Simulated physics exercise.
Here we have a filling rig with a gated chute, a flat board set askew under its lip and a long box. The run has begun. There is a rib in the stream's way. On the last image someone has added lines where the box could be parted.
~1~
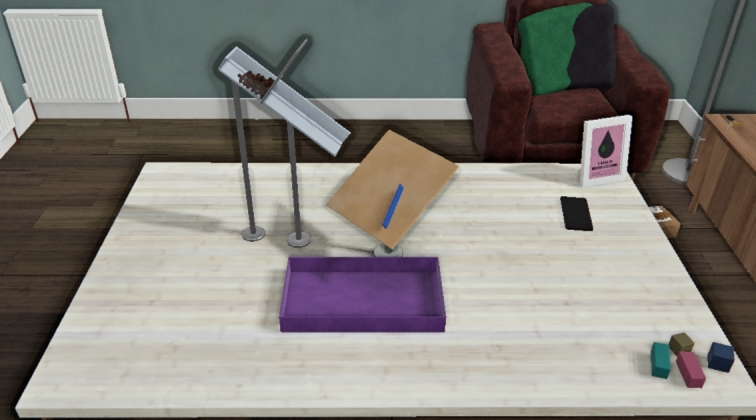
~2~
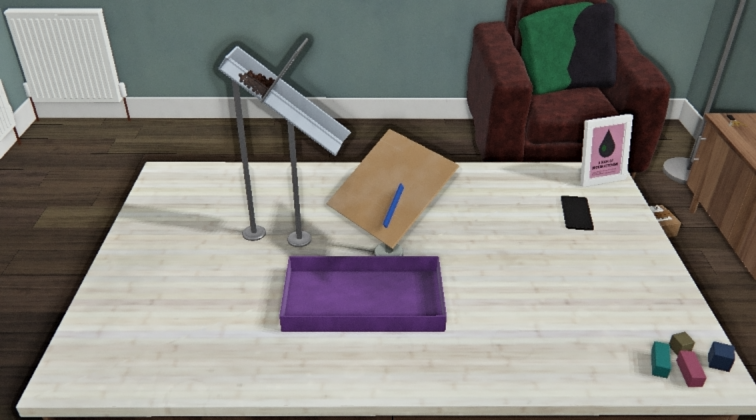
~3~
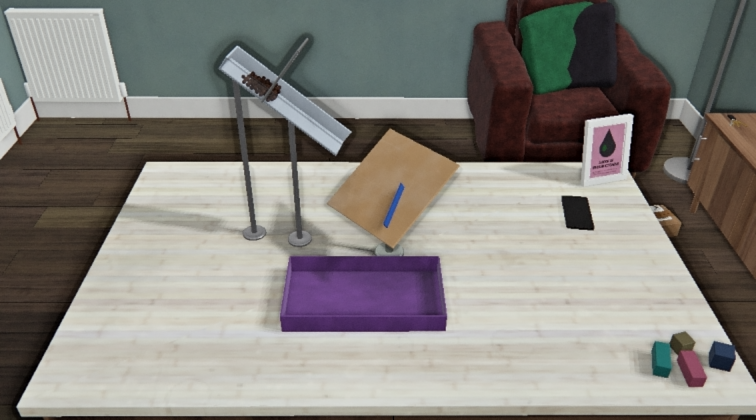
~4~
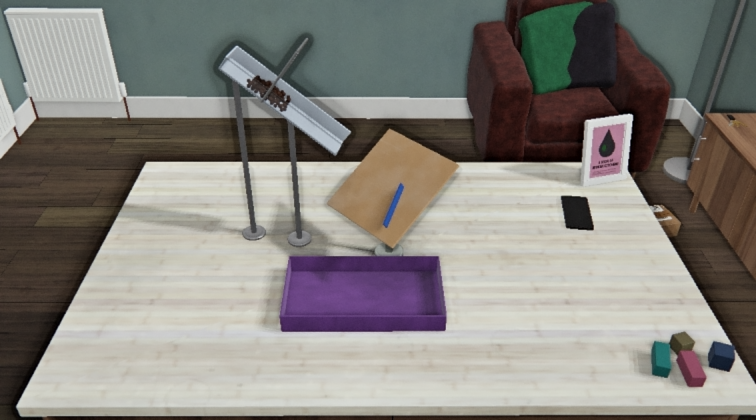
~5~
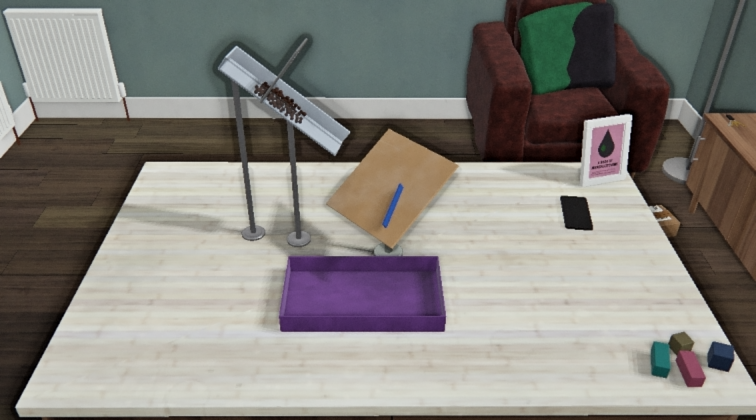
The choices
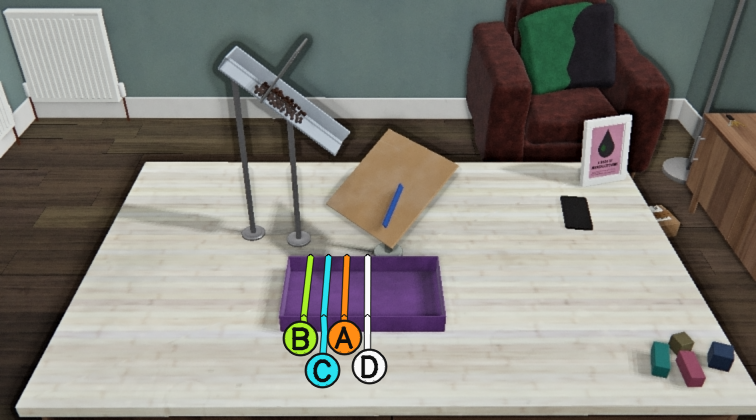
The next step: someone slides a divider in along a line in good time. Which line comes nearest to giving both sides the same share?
The best line is A.
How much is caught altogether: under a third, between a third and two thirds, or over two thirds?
Over two thirds.
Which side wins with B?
The right side.
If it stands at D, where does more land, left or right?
More lands on the left.
On the marked copy, line A crosses the front rim at (344, 316); line B crosses the front rim at (303, 316); line C crosses the front rim at (323, 316); line D crosses the front rim at (367, 316).
Choosing A, of what is caught, about a third on the left of the divider, about two thirds on the right.
Choosing B, of what is caught, a small part on the left of the divider, nearly all on the right.
Choosing C, of what is caught, a small part on the left of the divider, nearly all on the right.
Choosing D, of what is caught, nearly all on the left of the divider, a small part on the right.
